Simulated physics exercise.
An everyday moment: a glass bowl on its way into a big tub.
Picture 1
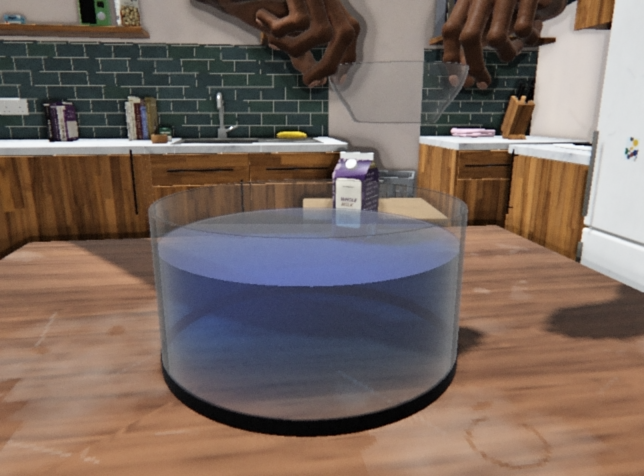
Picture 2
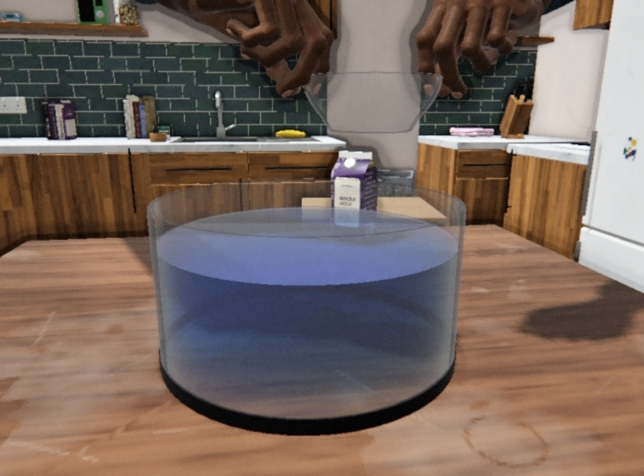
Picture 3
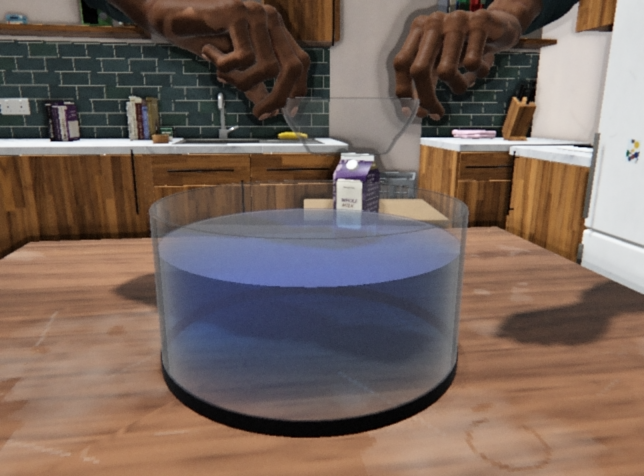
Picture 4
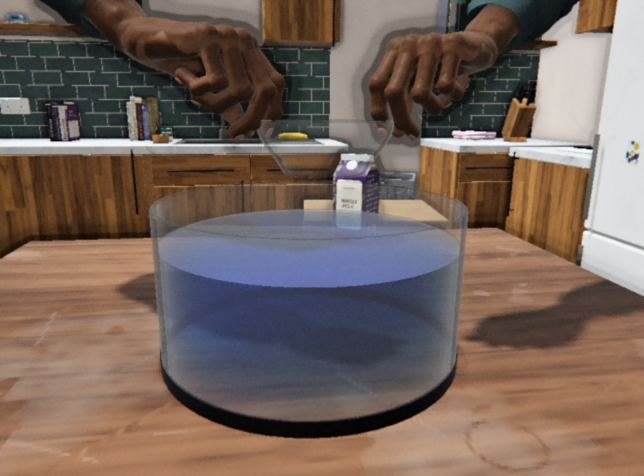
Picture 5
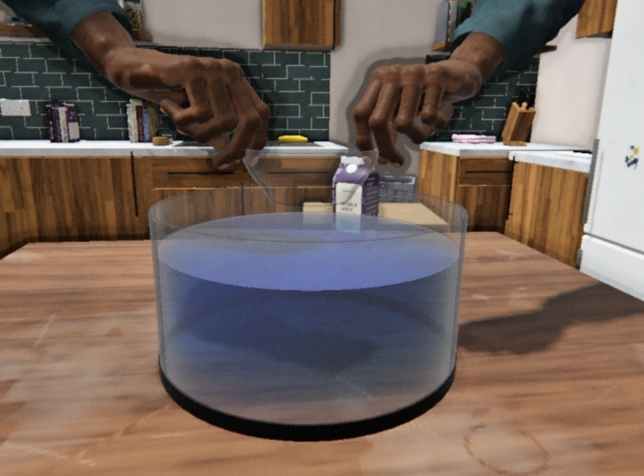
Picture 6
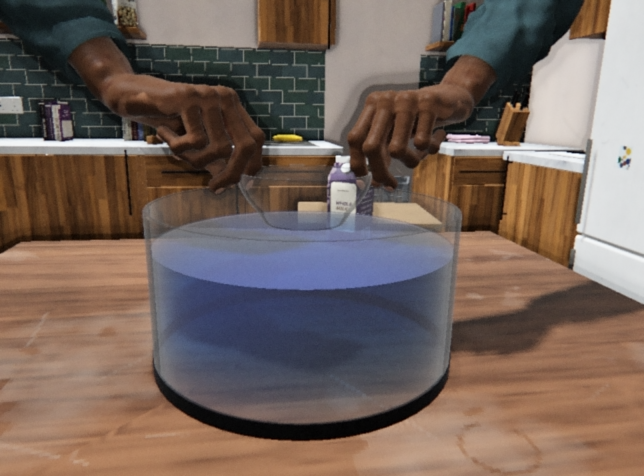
Two hands lowering an empty clear glass bowl toward the blue water in a big transparent tub on a wooden kitchen table.
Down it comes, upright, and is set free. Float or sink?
The bowl stays afloat.
Next, the bowl dips into the dyed water.
After that, it bobs and steadies.
Finally, the bowl floats with about half of its side showing.
